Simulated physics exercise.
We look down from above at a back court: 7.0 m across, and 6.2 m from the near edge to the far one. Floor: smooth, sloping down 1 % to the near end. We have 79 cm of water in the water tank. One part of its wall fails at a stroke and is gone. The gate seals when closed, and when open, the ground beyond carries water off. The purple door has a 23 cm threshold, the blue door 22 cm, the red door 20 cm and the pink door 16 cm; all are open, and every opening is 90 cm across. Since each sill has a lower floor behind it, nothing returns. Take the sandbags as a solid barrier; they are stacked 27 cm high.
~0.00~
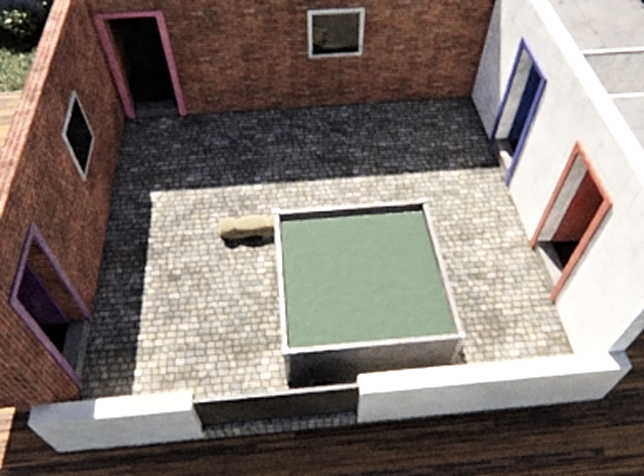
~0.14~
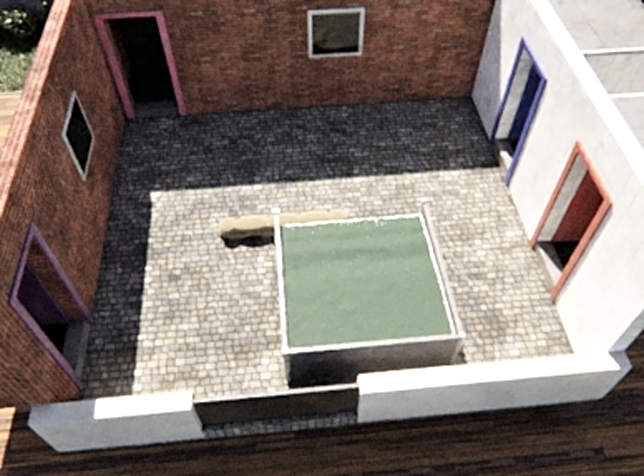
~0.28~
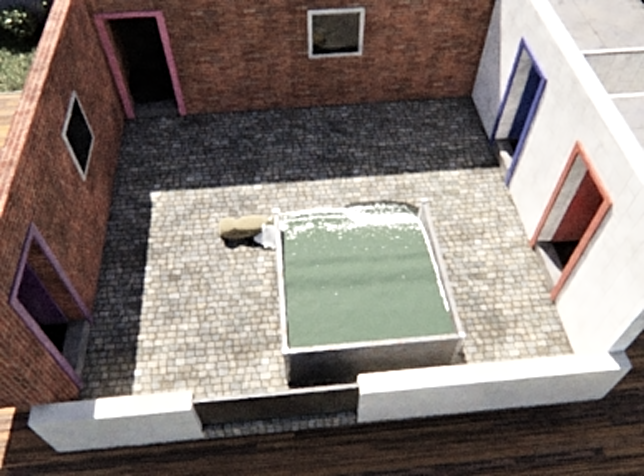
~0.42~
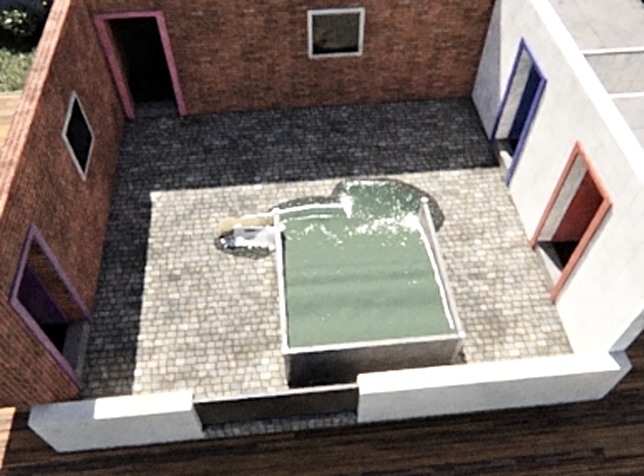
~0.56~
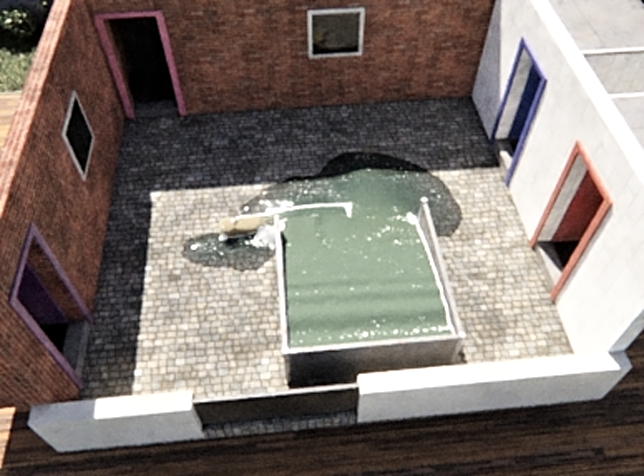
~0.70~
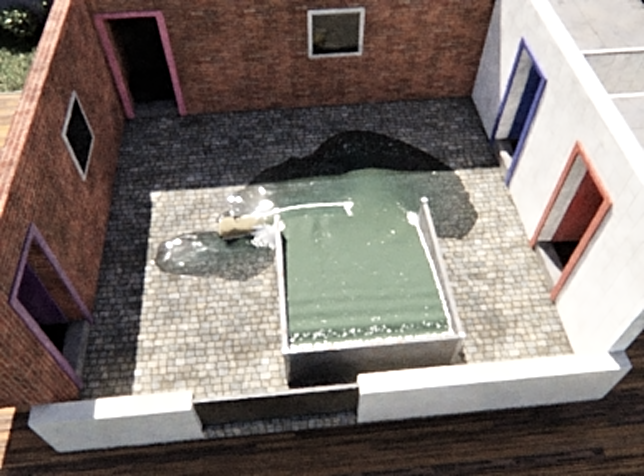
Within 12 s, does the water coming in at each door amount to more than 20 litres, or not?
The purple door remains shy of the limit, the blue door remains shy of the limit, the red door remains shy of the limit, the pink door remains shy of the limit.
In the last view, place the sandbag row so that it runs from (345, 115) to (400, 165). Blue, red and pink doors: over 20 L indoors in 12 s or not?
With that change: Blue stays within, red stays within, pink exceeds it.
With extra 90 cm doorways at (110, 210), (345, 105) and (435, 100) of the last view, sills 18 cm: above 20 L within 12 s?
Note, doorways in listed order: Stays short, goes beyond, goes beyond.
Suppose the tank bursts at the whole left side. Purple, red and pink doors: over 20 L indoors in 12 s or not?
Door by door - purple: Out of bounds, red: Within bounds, pink: Out of bounds.
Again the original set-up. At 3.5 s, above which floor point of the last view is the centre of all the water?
About (346, 198).
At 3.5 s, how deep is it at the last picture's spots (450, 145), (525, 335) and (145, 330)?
About 23, 0 and 2 cm respectively.
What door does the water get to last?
The red door.
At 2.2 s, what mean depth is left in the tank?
Around 35 cm on average.
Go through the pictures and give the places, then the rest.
The water tank at (361, 272) is whole and still, 79 cm deep, in the first picture.
Water pours out on the water tank's far side and has run 1.2 m, to a hidden place; typically 8 cm deep outside, 79 cm at the water tank's back, in the second picture.
The front is at (254, 240), 1.6 m from the gap on the water tank's far side; 1.3 m2 of floor is under water; 79 cm left at the back of the water tank, in the third picture.
Water pours out on the water tank's far side and has run 2.1 m, to (221, 240); typically 10 cm deep outside, 79 cm at the water tank's back, in the fourth picture.
Water pours out on the water tank's far side and has run 2.6 m, to (192, 245); typically 7 cm deep outside, 74 cm at the water tank's back, in the fifth picture.
The front is at (162, 259), 3.1 m from the gap on the water tank's far side; 7.8 m2 of floor is under water; 68 cm left at the back of the water tank, in the sixth picture.
After 1.4 s water covers 50 % of the floor and is deepest (56 cm) near (301, 236); purple door not reached, blue door 4 cm at the sill, 0 L in, red door not reached, pink door not reached.
After 2.2 s water covers 65 % of the floor and is deepest (48 cm) near (455, 99); purple door 8 cm at the sill, 0 L in, blue door 19 cm at the sill, 0 L in, red door not reached, pink door not reached.
After 3.5 s water covers 60 % of the floor and is deepest (29 cm) near (368, 105); purple door 6 cm at the sill, 0 L in, blue door 22 cm at the sill, 1 L in, red door 2 cm at the sill, 0 L in, pink door 8 cm at the sill, 0 L in.
After 7.0 s water covers 95 % of the floor and is deepest (20 cm) near (534, 381); purple door 7 cm at the sill, 0 L in, blue door 12 cm at the sill, 2 L in, red door 8 cm at the sill, 0 L in, pink door 15 cm at the sill, 2 L in.
After 12.0 s water covers 95 % of the floor and is deepest (22 cm) near (75, 425); purple door 17 cm at the sill, 0 L in, blue door 8 cm at the sill, 2 L in, red door 12 cm at the sill, 0 L in, pink door 5 cm at the sill, 2 L in.
